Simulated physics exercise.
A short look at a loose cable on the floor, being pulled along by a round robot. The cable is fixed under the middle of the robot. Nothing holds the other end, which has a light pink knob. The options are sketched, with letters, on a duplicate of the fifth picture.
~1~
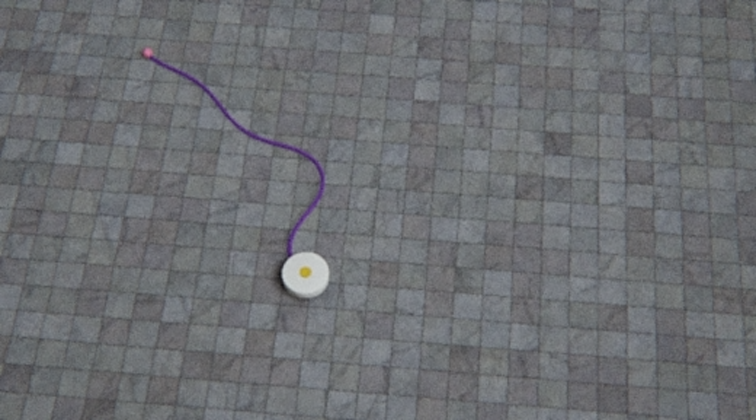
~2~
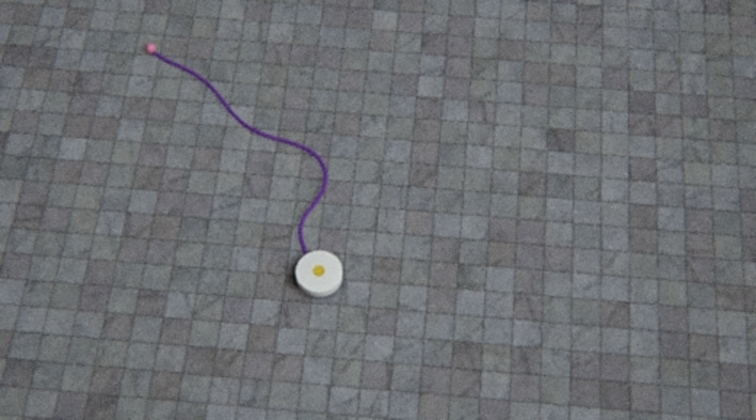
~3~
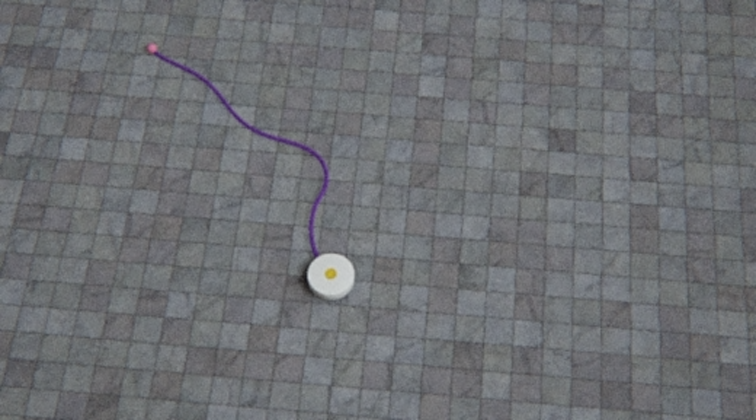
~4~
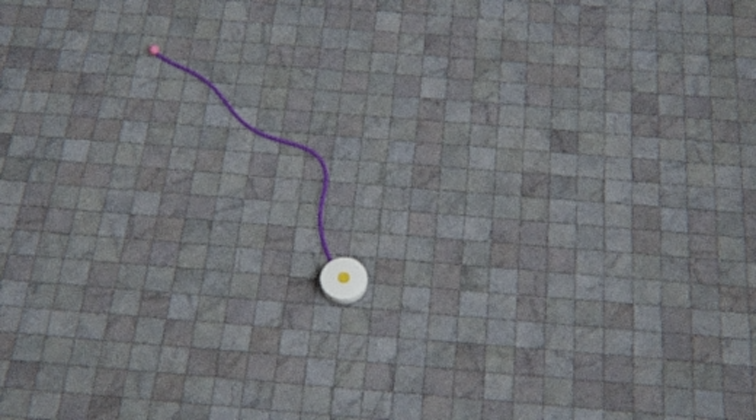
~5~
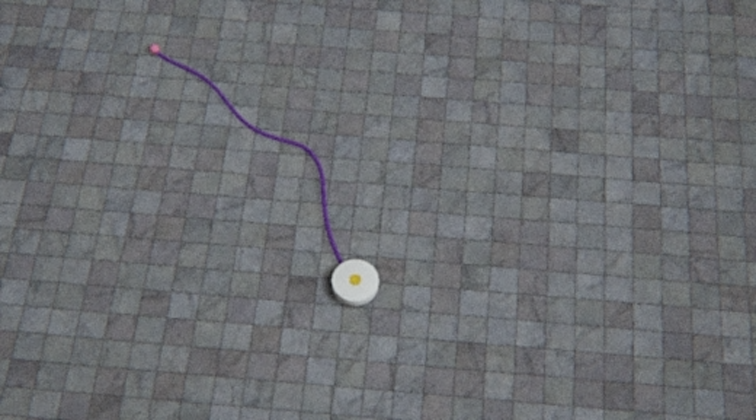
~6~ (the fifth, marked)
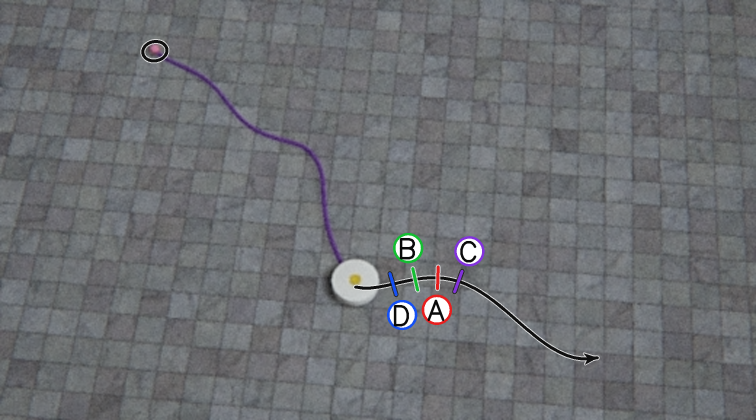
The footage shows a round white device with a yellow center sliding a short way right and slightly down across gray tiles, pulling a purple cable whose nearer curve straightens while its pink-knobbed far end barely shifts.
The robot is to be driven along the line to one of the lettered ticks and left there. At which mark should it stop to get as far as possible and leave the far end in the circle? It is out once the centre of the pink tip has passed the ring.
At B, and not beyond.
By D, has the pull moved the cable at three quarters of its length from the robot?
No.
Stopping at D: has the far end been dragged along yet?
By then, no.
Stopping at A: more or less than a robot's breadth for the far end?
By then, less.
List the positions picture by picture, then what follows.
Free end (147, 53); robot (306, 276), in the first picture.
Robot (319, 274); free end (151, 48), in the second picture.
Robot (331, 277); free end (152, 48), in the third picture.
Robot (344, 281); free end (154, 50), in the fourth picture.
Robot (355, 283); free end (154, 49), in the fifth picture.
On the marked copy, A at (438, 278); B at (415, 279); C at (458, 281); D at (393, 284); the ring at (155, 51); the route from (356, 287) via (487, 296) to (597, 358).
Following B. Soon after the start, robot (376, 284), middle of the cable (283, 144), free end (154, 49).
Later, robot (397, 280), middle of the cable (280, 151), free end (155, 50).
In the end, robot (415, 276), middle of the cable (283, 158), free end (161, 53); the free end is still in its ring.
As for the rest, A drags the free end to (171, 59); C drags the free end to (183, 68); D is safe but short.
